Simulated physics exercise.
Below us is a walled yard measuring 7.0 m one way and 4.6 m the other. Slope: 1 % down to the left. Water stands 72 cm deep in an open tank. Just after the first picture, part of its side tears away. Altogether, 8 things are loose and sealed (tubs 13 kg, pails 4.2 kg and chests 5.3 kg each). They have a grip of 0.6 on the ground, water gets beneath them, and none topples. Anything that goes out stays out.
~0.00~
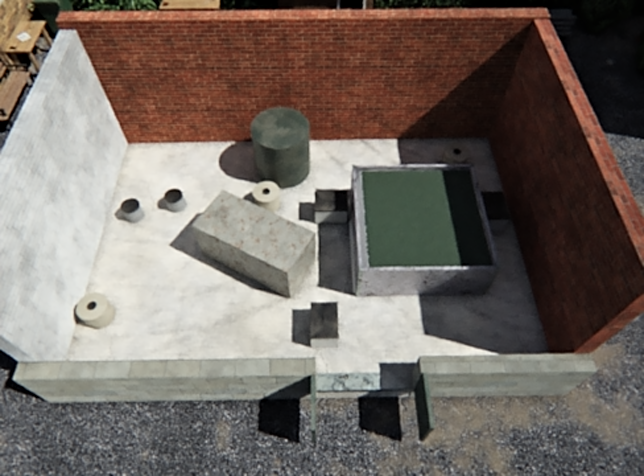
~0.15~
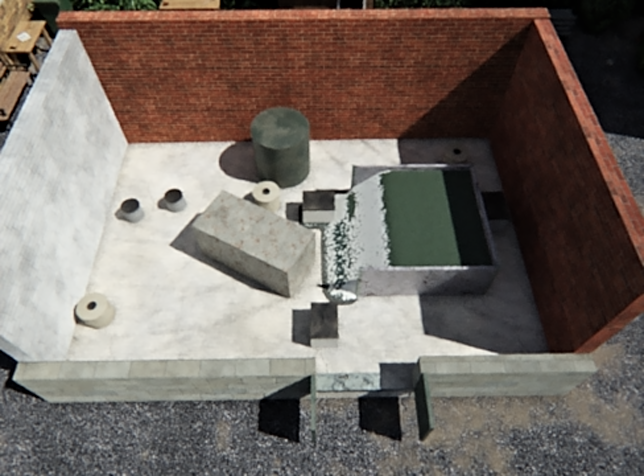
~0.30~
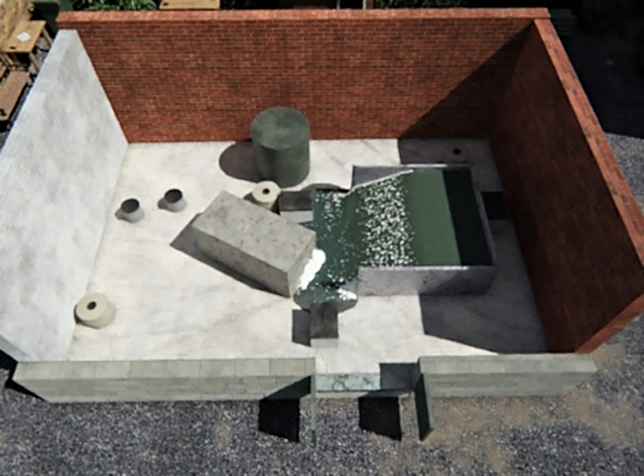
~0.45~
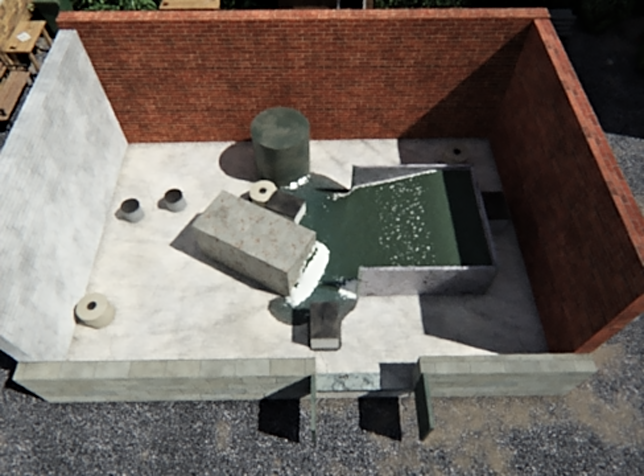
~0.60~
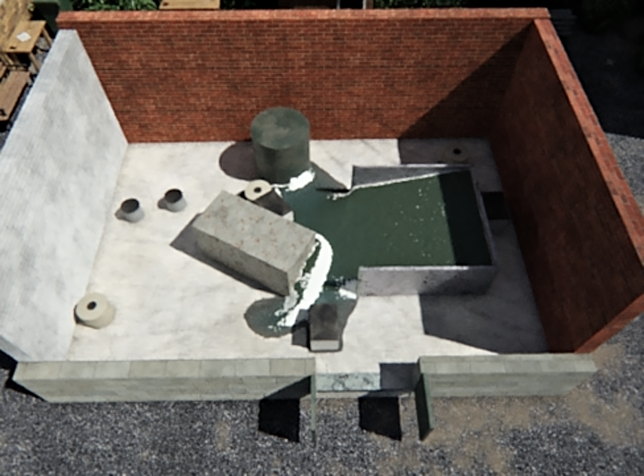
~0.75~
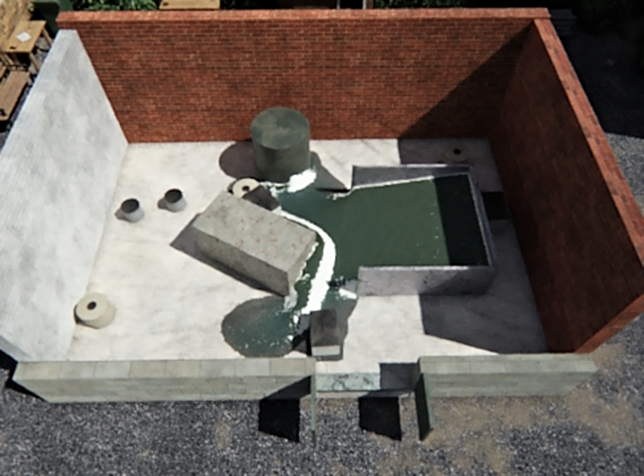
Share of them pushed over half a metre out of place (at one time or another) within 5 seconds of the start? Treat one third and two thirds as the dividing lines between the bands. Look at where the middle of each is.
I expect two thirds or more of them.
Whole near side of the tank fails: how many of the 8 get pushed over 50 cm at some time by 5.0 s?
So the tally would be 4.
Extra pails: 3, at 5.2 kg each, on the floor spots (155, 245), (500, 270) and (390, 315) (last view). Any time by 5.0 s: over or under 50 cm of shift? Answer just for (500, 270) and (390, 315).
First falls shy, then falls shy.
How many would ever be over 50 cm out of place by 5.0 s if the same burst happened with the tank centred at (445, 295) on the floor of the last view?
So the tally would be 6.
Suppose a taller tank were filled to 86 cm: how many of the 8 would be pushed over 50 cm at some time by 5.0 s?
You'd get 6 in that case.
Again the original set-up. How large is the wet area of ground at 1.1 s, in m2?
Wet: Near 11.5 m2.
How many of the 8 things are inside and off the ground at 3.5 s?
The count is 5.
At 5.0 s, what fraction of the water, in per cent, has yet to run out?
About 94 in a hundred parts of the water.
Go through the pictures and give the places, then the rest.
A chest at (331, 200), on the bottom; a tub at (266, 192), on the bottom; 3.6 m2 under water; 0 of 8 have shifted, in the first frame.
A chest at (319, 199) rests on the ground, 21 cm from its start; a tub at (266, 192), on the bottom; 4.6 m2 under water; 1 of 8 have shifted, in the second frame.
A chest at (296, 200) rests on the ground, 59 cm from its start; a tub at (266, 192) rests on the ground; water covers 5.9 m2; 1 of 8 have shifted, in the third frame.
A chest at (285, 203) rests on the ground, 77 cm from its start; a tub at (263, 191), on the bottom, 6 cm from its start; 6.8 m2 under water; 2 of 8 have shifted, in the fourth frame.
A chest at (273, 204), afloat, 97 cm from its start; a tub at (258, 190), on the bottom, 14 cm from its start; 7.4 m2 under water; 2 of 8 have shifted, in the fifth frame.
A chest at (261, 199), afloat, 115 cm from its start; a tub at (246, 189) rests on the ground, 35 cm from its start; water covers 8.4 m2; 3 of 8 have shifted, in the sixth frame.
After 1.1 s 2 of 8 are over 50 cm from their spots; 1 afloat.
After 2.2 s 4 of 8 are over 50 cm from their spots; 4 afloat.
After 3.5 s 5 of 8 are over 50 cm from their spots; 5 afloat.
After 5.0 s 6 of 8 are over 50 cm from their spots, and 6 have been at some point; 5 afloat.
